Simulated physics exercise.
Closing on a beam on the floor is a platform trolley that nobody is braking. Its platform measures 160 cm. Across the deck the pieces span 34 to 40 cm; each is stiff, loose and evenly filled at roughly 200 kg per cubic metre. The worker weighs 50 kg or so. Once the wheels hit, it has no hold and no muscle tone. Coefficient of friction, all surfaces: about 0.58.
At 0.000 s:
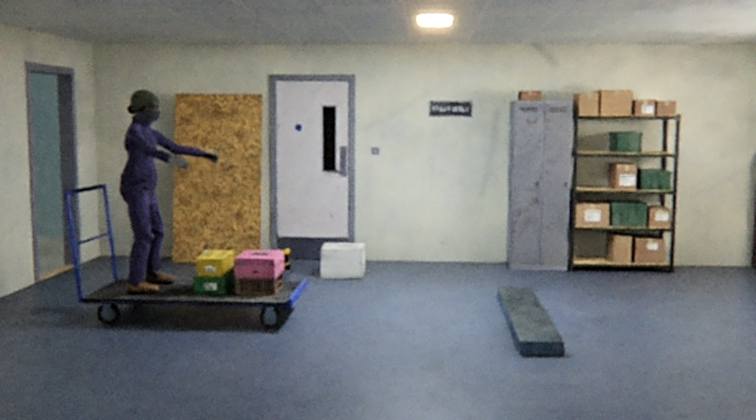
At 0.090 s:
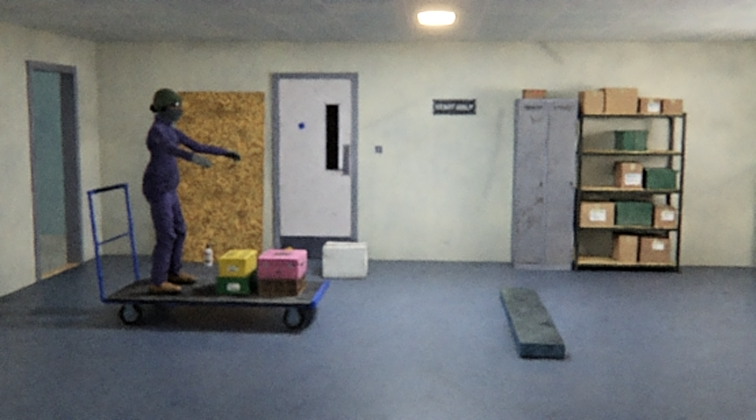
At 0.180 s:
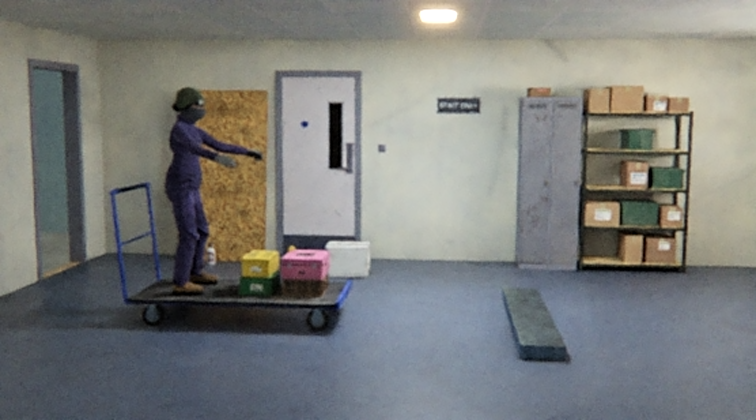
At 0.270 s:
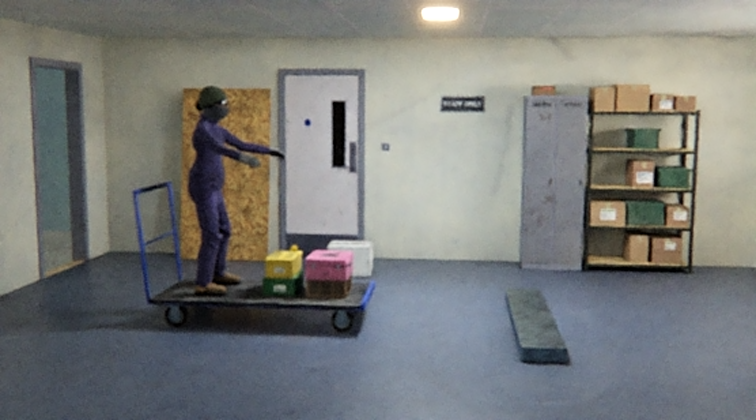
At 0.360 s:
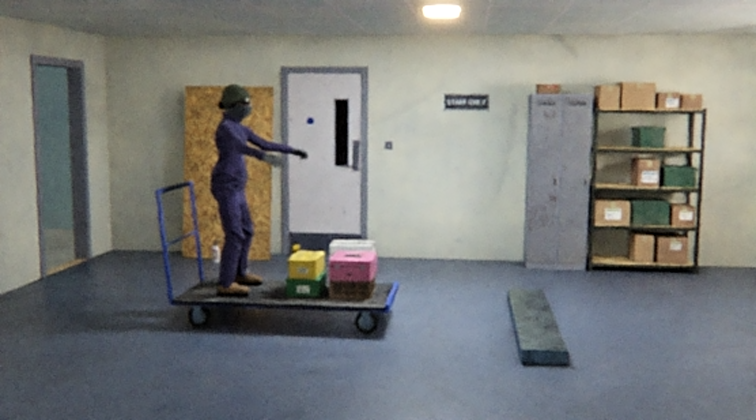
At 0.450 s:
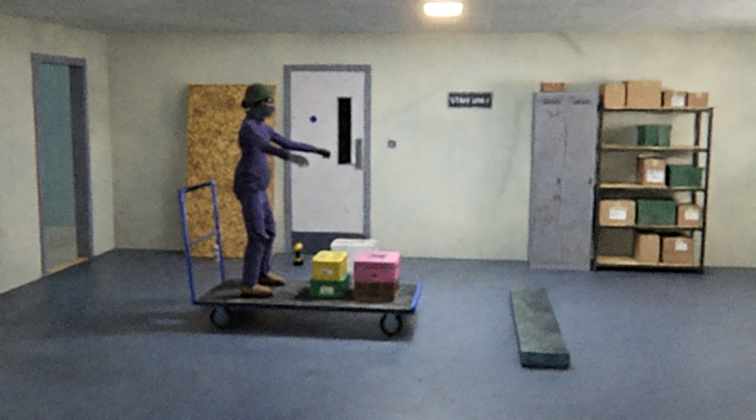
A plain storeroom with pale walls and a blue-grey floor is seen from the side at a distance, under one lit ceiling lamp. A dark purple figure in a green cap stands on a blue-framed trolley behind yellow, green and pink boxes, with lockers, shelving and a floor beam at right. The trolley rolls steadily rightward, the figure holding its arms forward, while the view shifts slightly left.
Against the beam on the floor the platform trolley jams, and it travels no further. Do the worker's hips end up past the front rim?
It never departs the deck.
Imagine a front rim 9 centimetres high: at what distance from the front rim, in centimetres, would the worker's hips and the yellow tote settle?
Both stay back - hips 30 cm behind, yellow 20 cm behind.
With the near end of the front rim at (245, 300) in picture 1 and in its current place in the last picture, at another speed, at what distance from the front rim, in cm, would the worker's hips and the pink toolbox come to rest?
Hips 70 past, pink 110 past.
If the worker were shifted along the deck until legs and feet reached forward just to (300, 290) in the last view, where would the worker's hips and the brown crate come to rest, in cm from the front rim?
Hips 40 past, brown 20 behind.
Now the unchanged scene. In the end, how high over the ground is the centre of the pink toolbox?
Height: Around 10 cm.
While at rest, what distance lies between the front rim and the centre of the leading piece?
Its centre ends some 60 cm past the rim.
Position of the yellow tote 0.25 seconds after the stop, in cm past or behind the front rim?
Behind the rim by about 40 cm.
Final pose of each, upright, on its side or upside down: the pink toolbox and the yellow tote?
At rest: Pink upside down, yellow upright.
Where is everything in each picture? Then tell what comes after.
In the first picture, hips (139, 189), green tote (216, 281), rim corner (289, 303); 175 cm short of the stop.
In the second picture, hips (162, 189), green tote (238, 281), rim corner (313, 303); 156 cm short of the stop.
In the third picture, hips (184, 188), green tote (261, 282), rim corner (338, 305); 138 cm short of the stop.
In the fourth picture, hips (207, 188), green tote (284, 283), rim corner (362, 306); 119 cm short of the stop.
In the fifth picture, hips (229, 188), green tote (307, 283), rim corner (387, 308); 101 cm short of the stop.
In the sixth picture, hips (252, 187), green tote (330, 284), rim corner (413, 309); 82 cm short of the stop. Speed about 2.1 m/s.
After 0.85 s the deck stops.
After 1.40 s the worker's hips are 48 cm behind the rim, near (464, 248) in the last picture's view.
After 1.85 s the worker's hips are 33 cm behind the rim, near (485, 248) in the last picture's view.
Final state at 3.3 s, past the rim, pink toolbox; behind it, brown crate, green tote, yellow tote and the worker's hips.
